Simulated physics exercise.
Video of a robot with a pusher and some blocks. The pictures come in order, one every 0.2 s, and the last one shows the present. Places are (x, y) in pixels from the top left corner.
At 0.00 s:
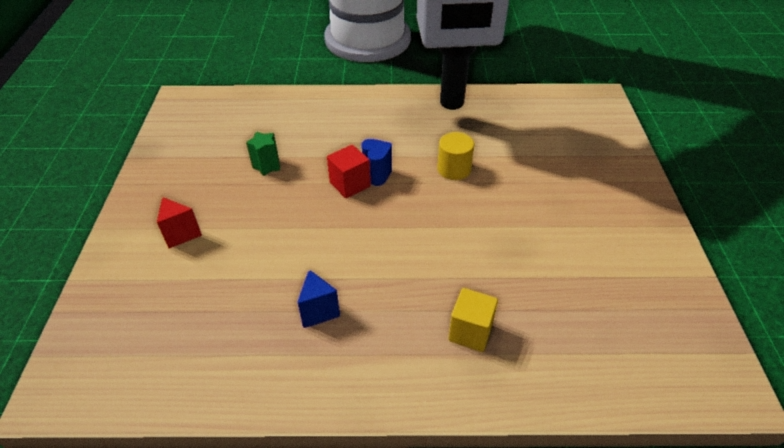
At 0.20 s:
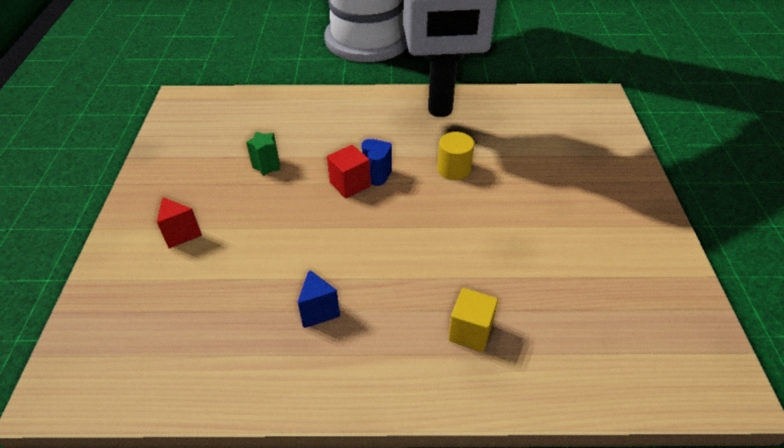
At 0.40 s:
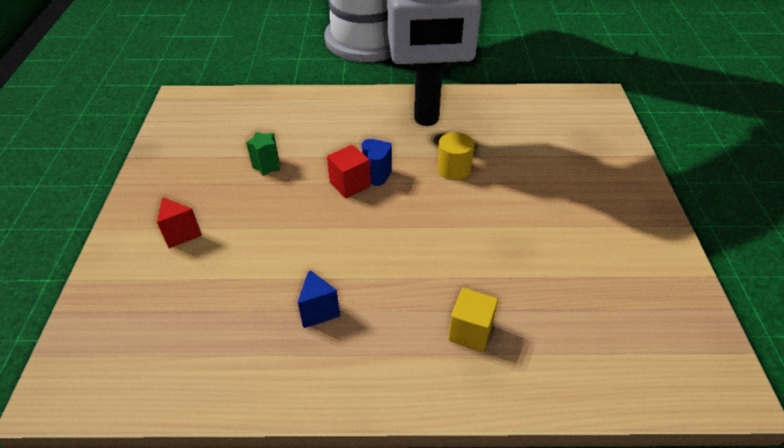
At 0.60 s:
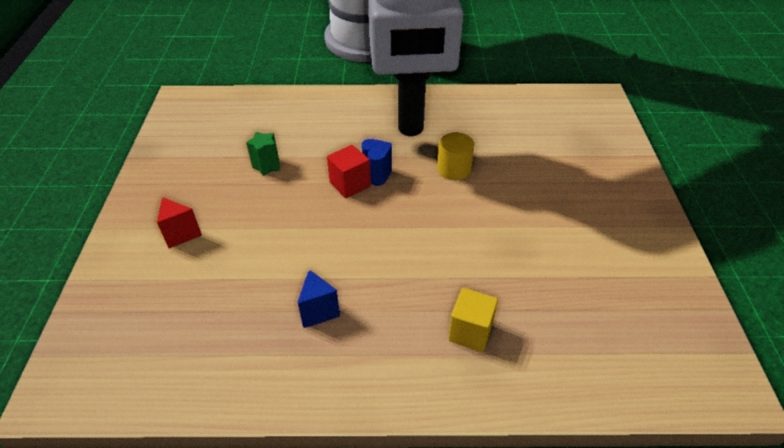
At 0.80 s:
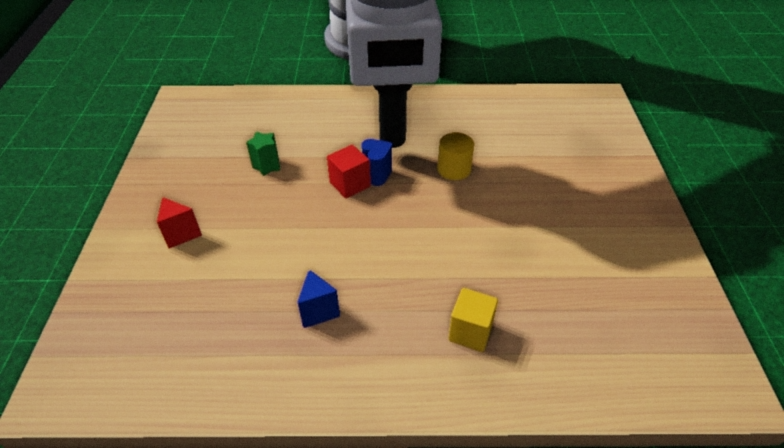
A robot's black pusher moves left and forward over a wooden table while the coloured blocks stay still.
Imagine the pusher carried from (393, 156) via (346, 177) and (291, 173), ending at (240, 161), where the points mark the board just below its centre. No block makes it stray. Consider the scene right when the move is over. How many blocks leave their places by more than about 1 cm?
Expect three or more.
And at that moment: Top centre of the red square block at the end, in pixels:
I think it will end close to (314, 180).
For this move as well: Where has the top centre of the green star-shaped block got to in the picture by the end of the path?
I'd place it at (220, 123), taking the centre of its top.
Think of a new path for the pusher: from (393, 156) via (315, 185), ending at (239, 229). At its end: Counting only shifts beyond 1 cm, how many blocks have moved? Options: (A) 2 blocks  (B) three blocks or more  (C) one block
Correct choice: A.
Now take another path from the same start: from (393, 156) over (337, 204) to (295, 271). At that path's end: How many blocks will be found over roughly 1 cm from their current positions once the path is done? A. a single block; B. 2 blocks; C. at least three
My pick is B.
What follows on the original path. One third of the way, pusher at (344, 162); red square block at (316, 178); blue heart-shaped block at (344, 169), turned 15° anticlockwise.
Two thirds of the way, pusher at (288, 157); red square block at (314, 180); blue heart-shaped block at (343, 169), turned 25° anticlockwise.
At the end, pusher at (236, 146); green star-shaped block at (220, 123), turned 55° clockwise; red square block at (314, 180); blue heart-shaped block at (343, 169), turned 25° anticlockwise; yellow circle unmoved.
